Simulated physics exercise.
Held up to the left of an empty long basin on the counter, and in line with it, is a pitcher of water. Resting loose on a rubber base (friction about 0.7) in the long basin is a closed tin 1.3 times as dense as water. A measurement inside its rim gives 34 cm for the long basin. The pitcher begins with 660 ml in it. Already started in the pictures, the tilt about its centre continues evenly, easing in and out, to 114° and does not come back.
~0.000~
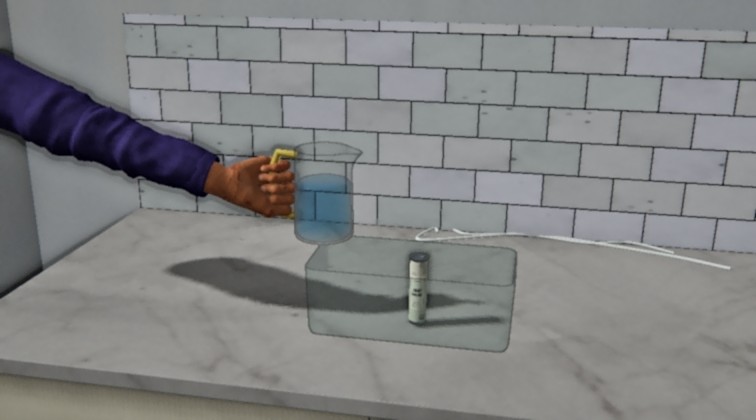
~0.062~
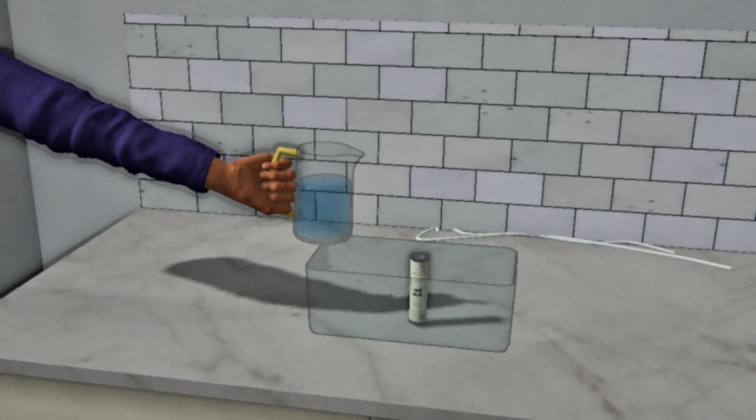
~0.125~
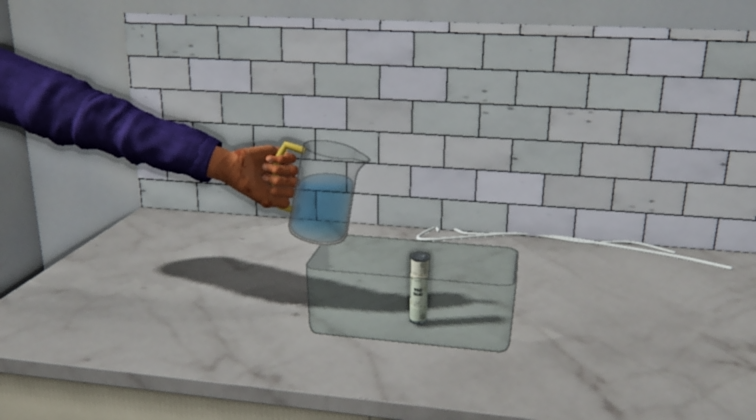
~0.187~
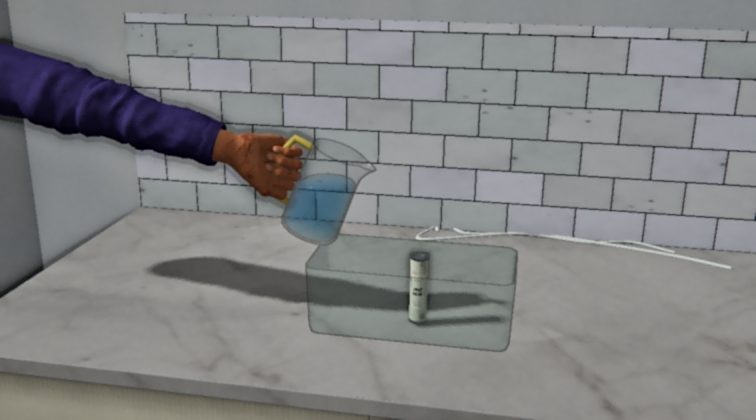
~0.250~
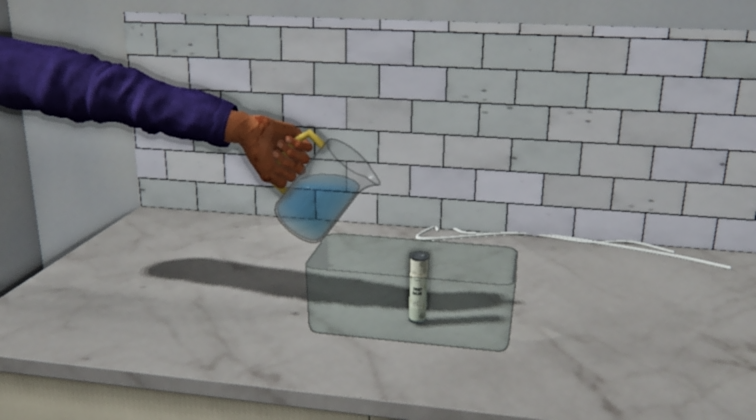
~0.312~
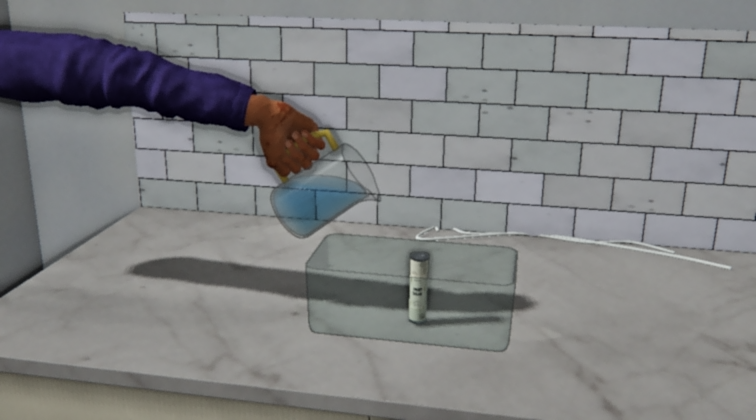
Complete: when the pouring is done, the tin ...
... is still on its feet.
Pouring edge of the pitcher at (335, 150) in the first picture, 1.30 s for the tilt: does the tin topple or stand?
Then it stays on its base.
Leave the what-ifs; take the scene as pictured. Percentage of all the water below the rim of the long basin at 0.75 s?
About 74 per cent.
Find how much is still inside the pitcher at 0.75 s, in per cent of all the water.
What remains is about 18 percent of it all.
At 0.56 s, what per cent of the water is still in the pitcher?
Around 66 in a hundred.
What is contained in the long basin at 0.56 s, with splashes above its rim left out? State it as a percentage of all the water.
About 18%.
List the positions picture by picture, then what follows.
Tilt 0°; pouring edge (363, 152); surface from (298, 179) to (351, 182); the long basin's rim runs from (316, 252) to (516, 268); the tin's top is at (419, 260), in the first picture.
Tilt 3°; pouring edge (365, 154); surface from (300, 179) to (351, 182), in the second picture.
Tilt 10°; pouring edge (371, 160); surface from (300, 180) to (354, 182), in the third picture.
Tilt 22°; pouring edge (376, 170); surface from (298, 185) to (356, 183), in the fourth picture.
Tilt 37°; pouring edge (381, 184); surface from (287, 190) to (360, 186), in the fifth picture.
Tilt 53°; pouring edge (381, 201); surface from (277, 187) to (370, 192), in the sixth picture.
Then, 0.56 s in, the tilt is 109° and 66 per cent is still to pour; the tin stands where it began.
Then, 0.75 s in, the tilt is 114° and 17 per cent is still to pour; the tin stands where it began.
Then, 0.94 s in, the tilt is 114° and 2 per cent is still to pour; the tin stands 1 cm from where it began.
Then, 1.15 s in, the tilt is 114° and 0 per cent is still to pour; the tin stands 1 cm from where it began.
Finally, the tin stands 1 cm from where it began.
